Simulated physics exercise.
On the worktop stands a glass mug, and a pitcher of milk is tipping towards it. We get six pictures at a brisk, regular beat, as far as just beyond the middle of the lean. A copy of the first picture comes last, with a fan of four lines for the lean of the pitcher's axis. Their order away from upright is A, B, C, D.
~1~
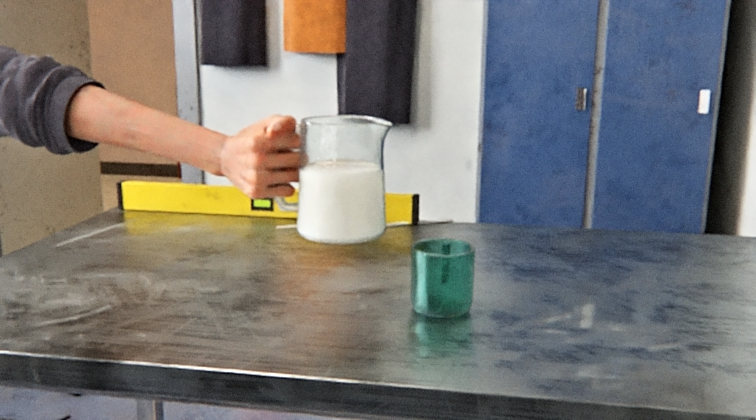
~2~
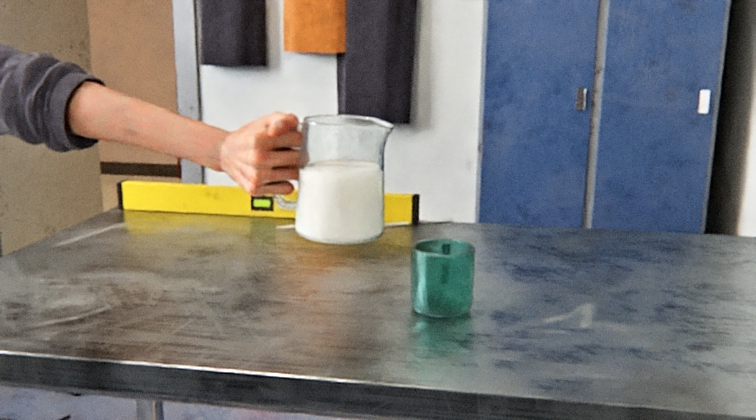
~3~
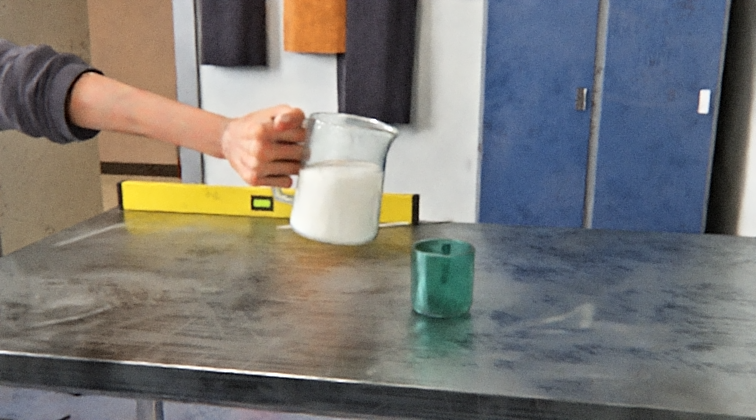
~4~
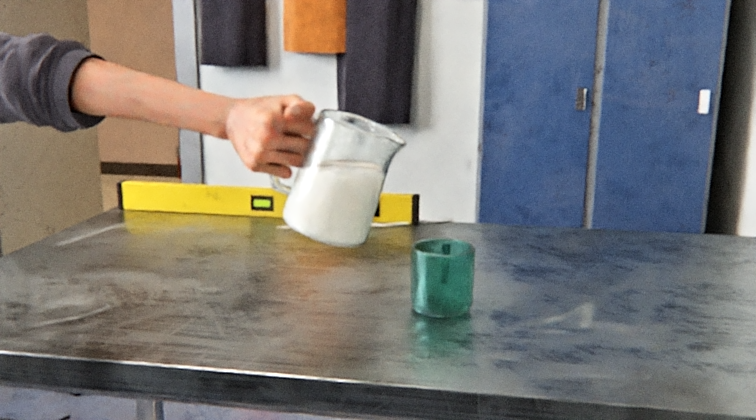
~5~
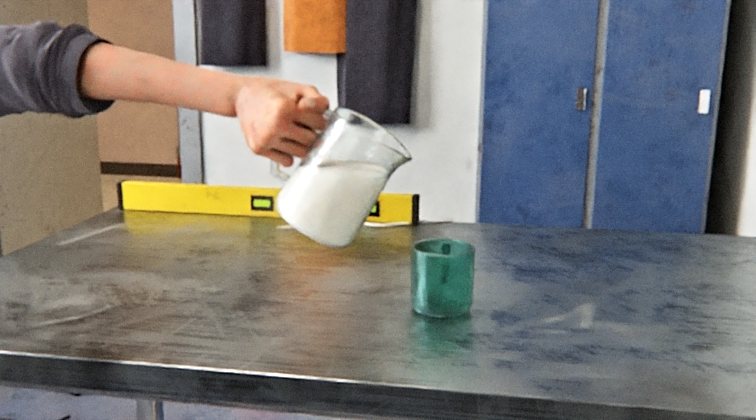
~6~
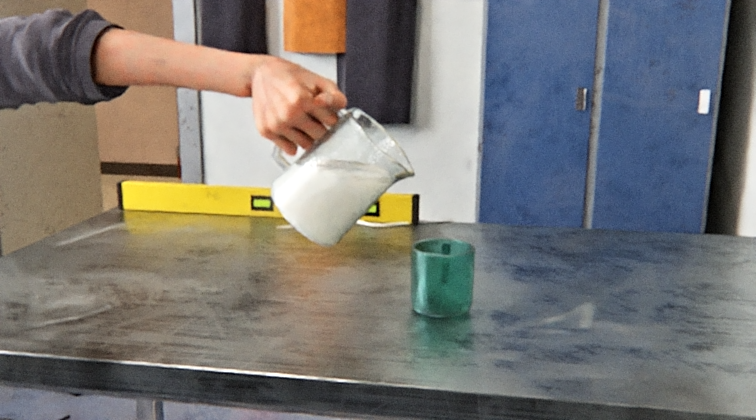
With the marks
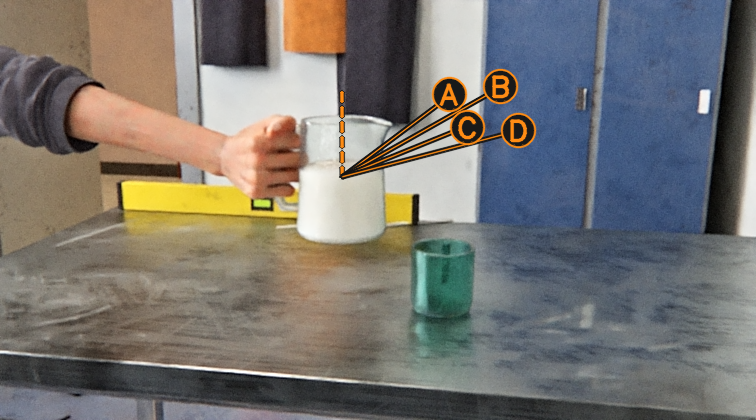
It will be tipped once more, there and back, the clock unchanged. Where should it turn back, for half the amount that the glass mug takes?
The answer is line C.
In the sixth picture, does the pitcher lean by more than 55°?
No.
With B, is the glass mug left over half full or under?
Under.
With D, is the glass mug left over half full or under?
Over.
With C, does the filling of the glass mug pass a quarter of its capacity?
Yes, it does.
In orange, A at (436, 106); B at (486, 95); C at (451, 132); D at (501, 134).
With A, the glass mug ends with about 7 % of what it can hold.
With B, the glass mug ends with about 21 % of what it can hold.
With C, the glass mug ends with about 47 % of what it can hold.
With D, the glass mug ends with about 75 % of what it can hold.
